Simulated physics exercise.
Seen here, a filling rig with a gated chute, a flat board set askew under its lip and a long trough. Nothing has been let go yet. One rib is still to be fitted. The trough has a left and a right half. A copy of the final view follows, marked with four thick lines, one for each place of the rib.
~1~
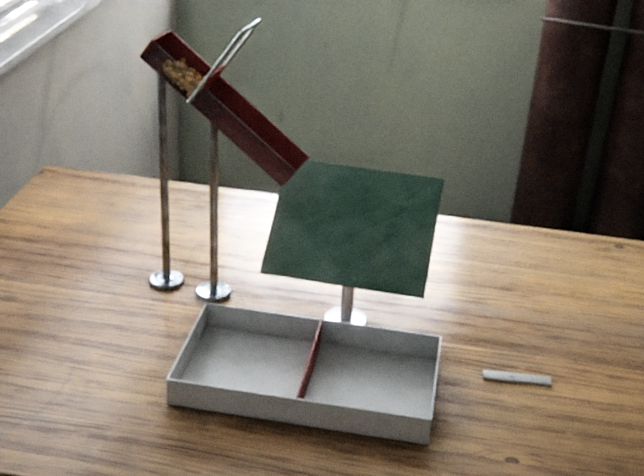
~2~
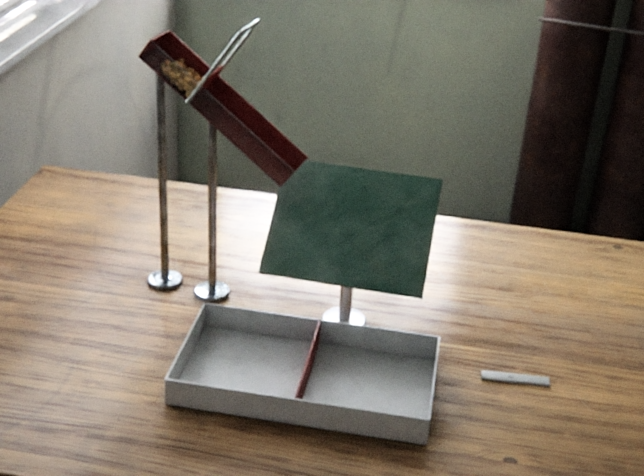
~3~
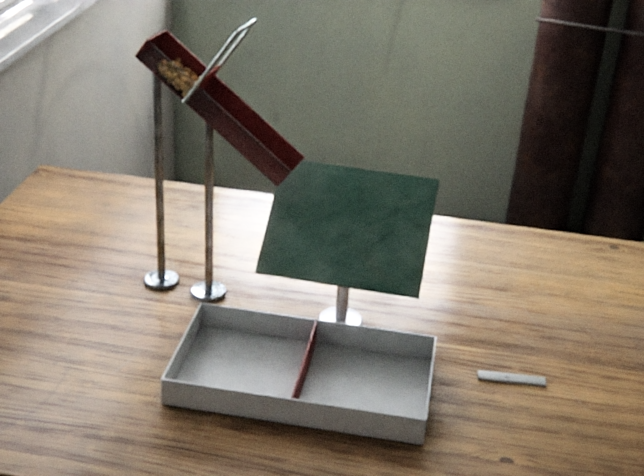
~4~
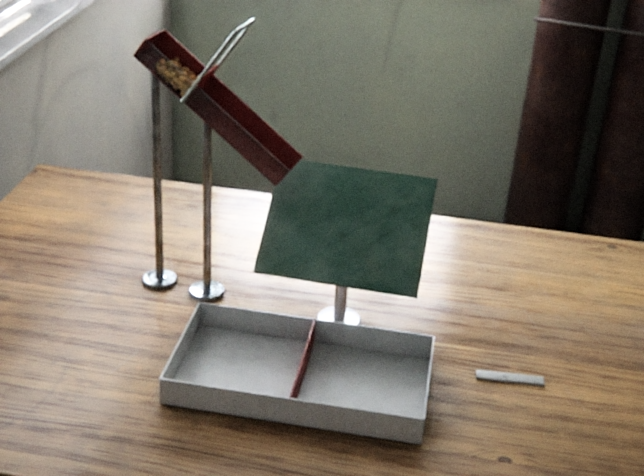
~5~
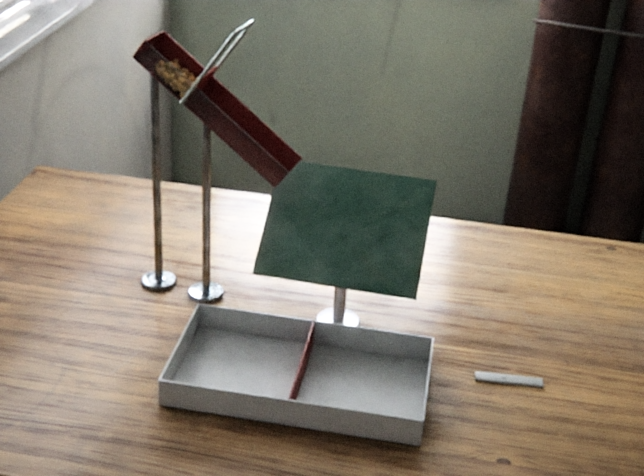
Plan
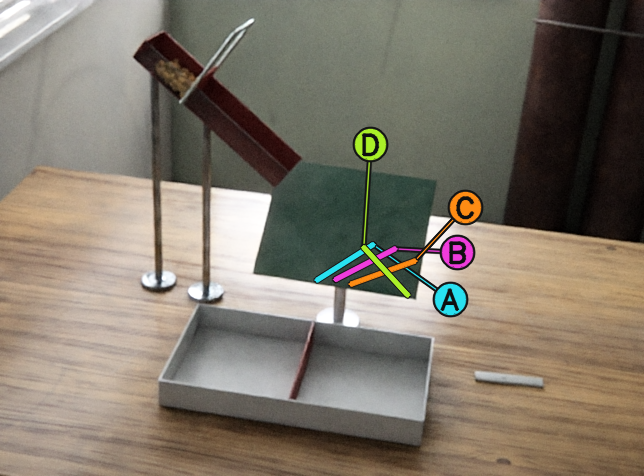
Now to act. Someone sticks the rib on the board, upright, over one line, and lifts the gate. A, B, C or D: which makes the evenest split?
B beats the others.
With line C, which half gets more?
More lands on the right.
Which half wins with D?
More lands on the right.
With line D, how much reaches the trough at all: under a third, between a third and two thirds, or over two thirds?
Over two thirds.
On the marked copy, line A from (373, 244) to (317, 280); line B from (394, 248) to (335, 279); line C from (414, 261) to (351, 284); line D from (363, 247) to (407, 295).
For line A, of what is caught, nearly all in the left half, a small part in the right.
For line B, of what is caught, about half in the left half, about half in the right.
For line C, of what is caught, a small part in the left half, nearly all in the right.
For line D, of what is caught, a stray few in the left half, nearly all in the right.
